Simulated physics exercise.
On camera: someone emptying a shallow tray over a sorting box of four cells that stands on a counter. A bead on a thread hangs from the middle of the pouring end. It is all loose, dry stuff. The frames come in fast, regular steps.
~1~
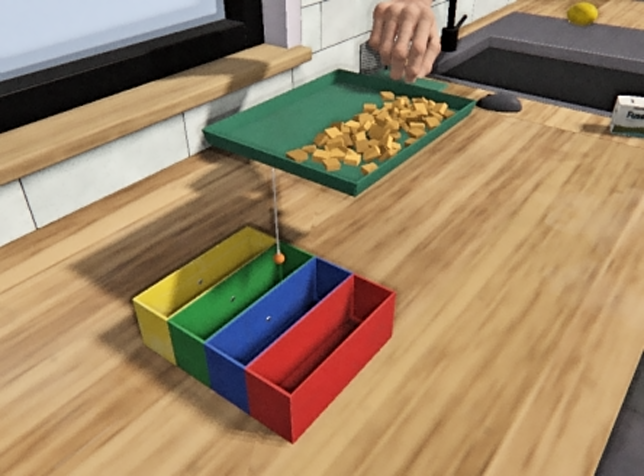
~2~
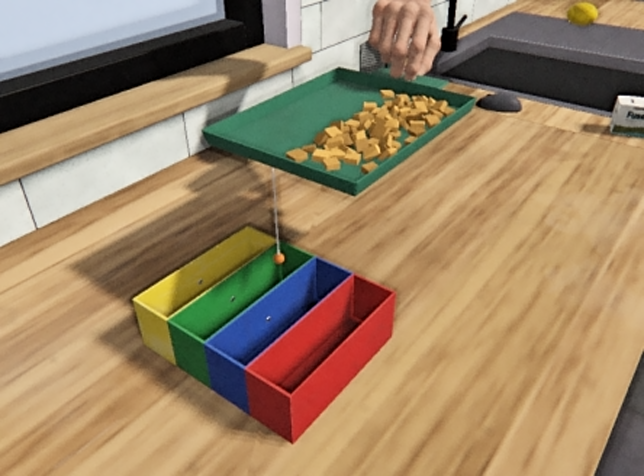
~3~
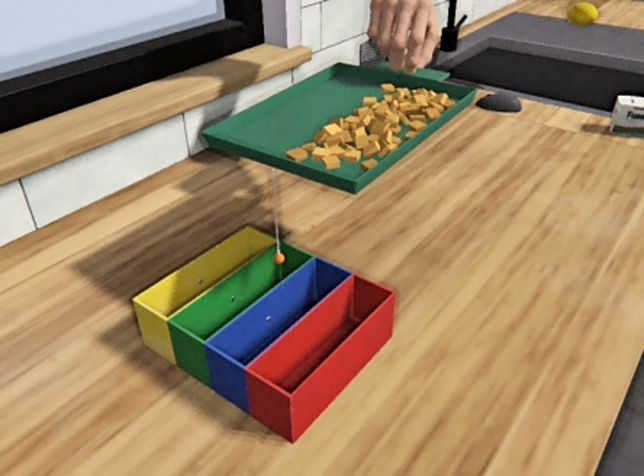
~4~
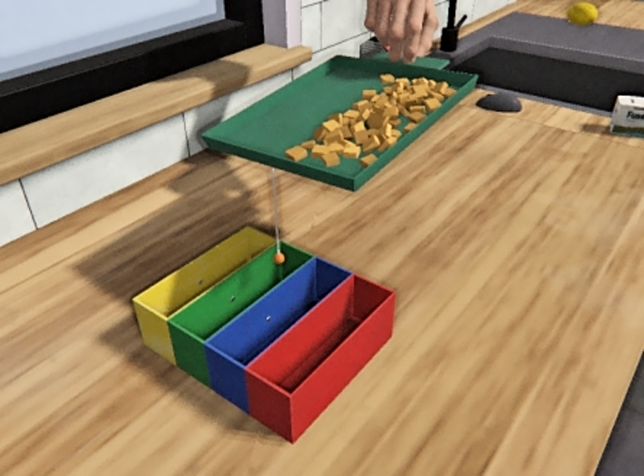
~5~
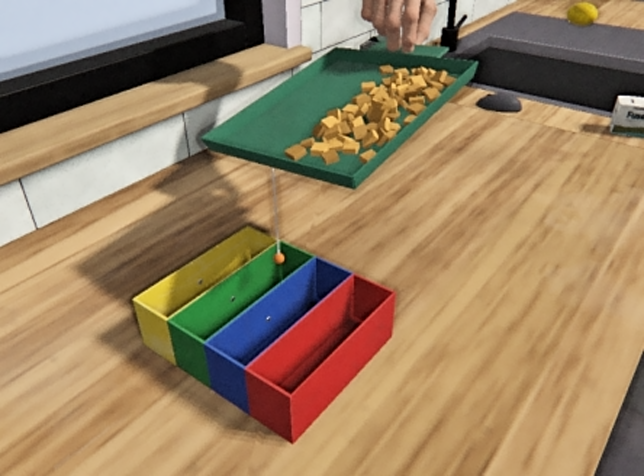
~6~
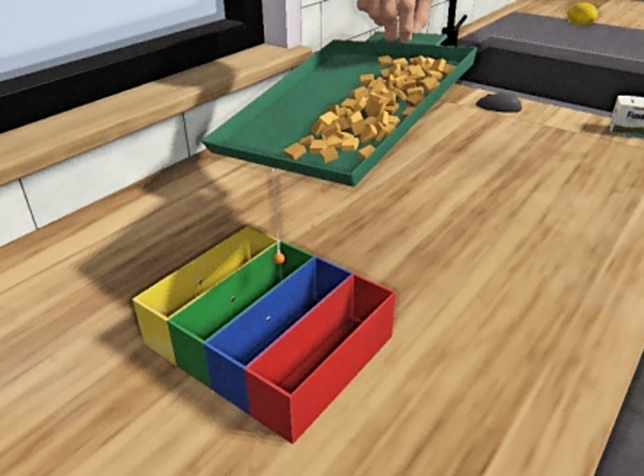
A hand slowly tilts a green tray of cereal squares above a four-colored sorting box.
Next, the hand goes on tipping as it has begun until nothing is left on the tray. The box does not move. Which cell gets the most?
The yellow cell gets the most.
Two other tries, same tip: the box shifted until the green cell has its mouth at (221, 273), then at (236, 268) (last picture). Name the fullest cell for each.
At the first place the cell in yellow, at the second the yellow cell.
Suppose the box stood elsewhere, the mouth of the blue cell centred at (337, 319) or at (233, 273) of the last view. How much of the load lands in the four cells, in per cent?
The first gives 10 %, the second 100 %.
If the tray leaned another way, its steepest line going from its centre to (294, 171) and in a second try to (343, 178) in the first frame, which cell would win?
In turn: Red; the red one.
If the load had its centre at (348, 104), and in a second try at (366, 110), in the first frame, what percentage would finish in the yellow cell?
Near 60 % and 60 %.
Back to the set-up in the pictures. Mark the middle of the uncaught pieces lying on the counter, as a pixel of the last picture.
Near (183, 278).
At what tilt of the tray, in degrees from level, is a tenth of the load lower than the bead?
Near 65 degrees.
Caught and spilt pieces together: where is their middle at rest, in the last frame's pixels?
Roughly at (224, 293).
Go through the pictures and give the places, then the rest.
In the first picture, corners of the pouring end at (207, 129) and (355, 180), level; middle of the load at (389, 125), cereal squares; bead on its thread at (279, 258); yellow cell at (155, 328); green cell at (189, 350); blue cell at (227, 375); red cell at (270, 402).
In the second picture, corners of the pouring end at (207, 129) and (355, 180), level; middle of the load at (389, 123).
In the third picture, corners of the pouring end at (207, 131) and (355, 178), tipped barely, lowest at the left corner; middle of the load at (389, 118).
In the fourth picture, corners of the pouring end at (206, 134) and (353, 176), tipped a little, lowest at the left corner; middle of the load at (389, 111).
In the fifth picture, corners of the pouring end at (206, 136) and (352, 173), tipped a little, lowest at the left corner; middle of the load at (388, 103).
In the sixth picture, corners of the pouring end at (206, 139) and (350, 171), tipped a little, lowest at the left corner; middle of the load at (386, 96); yellow cell at (155, 328); green cell at (189, 350); blue cell at (227, 375); red cell at (270, 402).
Soon after the last picture, tray tipped steeply; most on the tray; a small part falling or outside the box.
A little later, tray tipped right over; about half on the tray; about a quarter in the yellow cell; a stray few in the green cell; about a quarter falling or outside the box.
Later still, tray tipped past a quarter turn; about two thirds in the yellow cell; a small part in the green cell; about a third falling or outside the box.
At rest, tray tipped past a quarter turn; about two thirds in the yellow cell; a small part in the green cell; none in the red cell; none in the blue cell; about a third outside the box.
